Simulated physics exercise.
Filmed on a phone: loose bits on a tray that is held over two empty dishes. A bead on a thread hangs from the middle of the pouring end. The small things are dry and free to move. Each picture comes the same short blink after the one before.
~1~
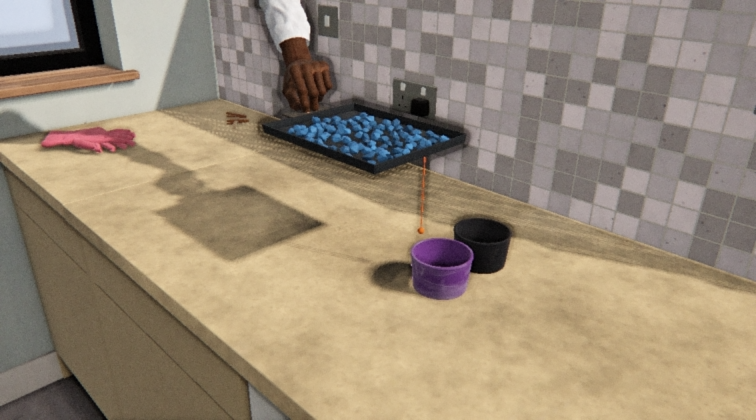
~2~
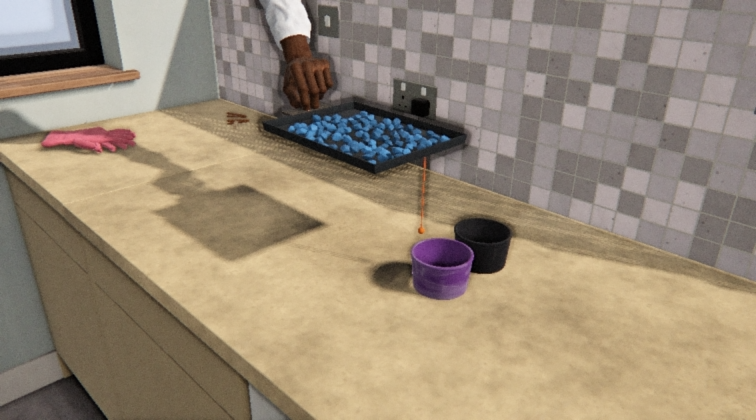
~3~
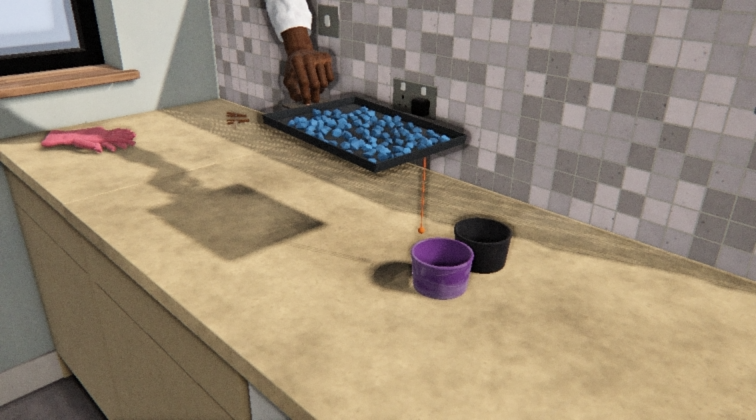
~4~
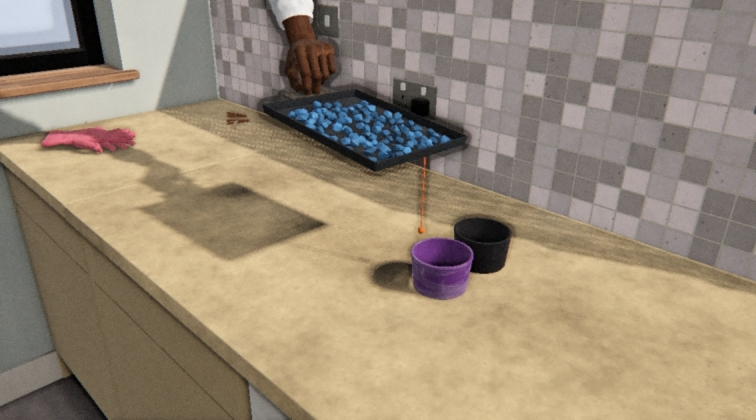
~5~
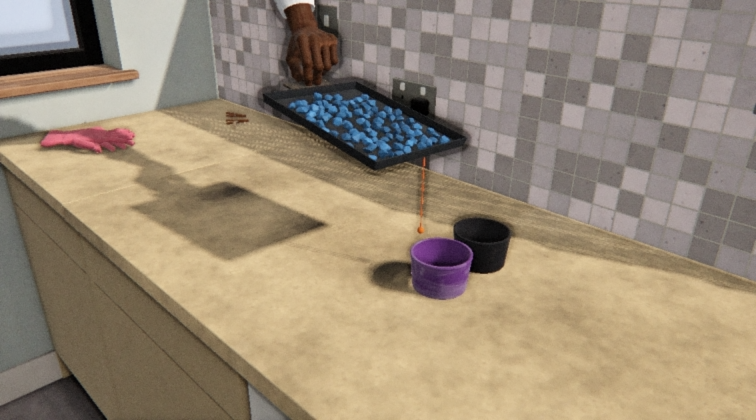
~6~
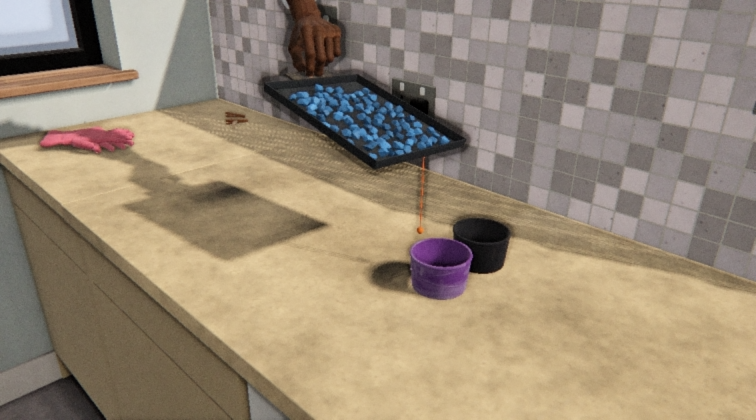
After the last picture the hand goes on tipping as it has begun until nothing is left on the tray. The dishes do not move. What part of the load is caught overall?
Caught overall: More than half.
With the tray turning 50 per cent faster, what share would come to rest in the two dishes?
Some 70 per cent.
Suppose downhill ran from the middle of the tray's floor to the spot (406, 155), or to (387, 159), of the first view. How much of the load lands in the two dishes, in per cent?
About 50 and 20 per cent.
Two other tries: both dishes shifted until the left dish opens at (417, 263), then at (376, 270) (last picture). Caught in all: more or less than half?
One: Above a half. Two: Less than half.
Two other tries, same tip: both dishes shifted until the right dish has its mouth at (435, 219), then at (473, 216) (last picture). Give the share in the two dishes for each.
About 10 and 40 per cent.
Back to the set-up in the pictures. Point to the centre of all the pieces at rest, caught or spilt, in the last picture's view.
Around (470, 261).
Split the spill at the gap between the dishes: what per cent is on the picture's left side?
Close to 50 per cent.
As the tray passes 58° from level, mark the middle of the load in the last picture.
At about (428, 129).
Just after the last frame, tray tipped steeply; every one on the tray.
A moment on, tray tipped right over; roughly a third on the tray; about a tenth in the left dish; roughly a quarter in the right dish; about a tenth outside both; roughly a quarter in the air.
Further on, tray tipped past a quarter turn; roughly a quarter in the left dish; roughly half in the right dish; roughly a quarter outside both.
When it is over, tray tipped past a quarter turn; roughly a quarter in the left dish; roughly half in the right dish; roughly a quarter outside both.
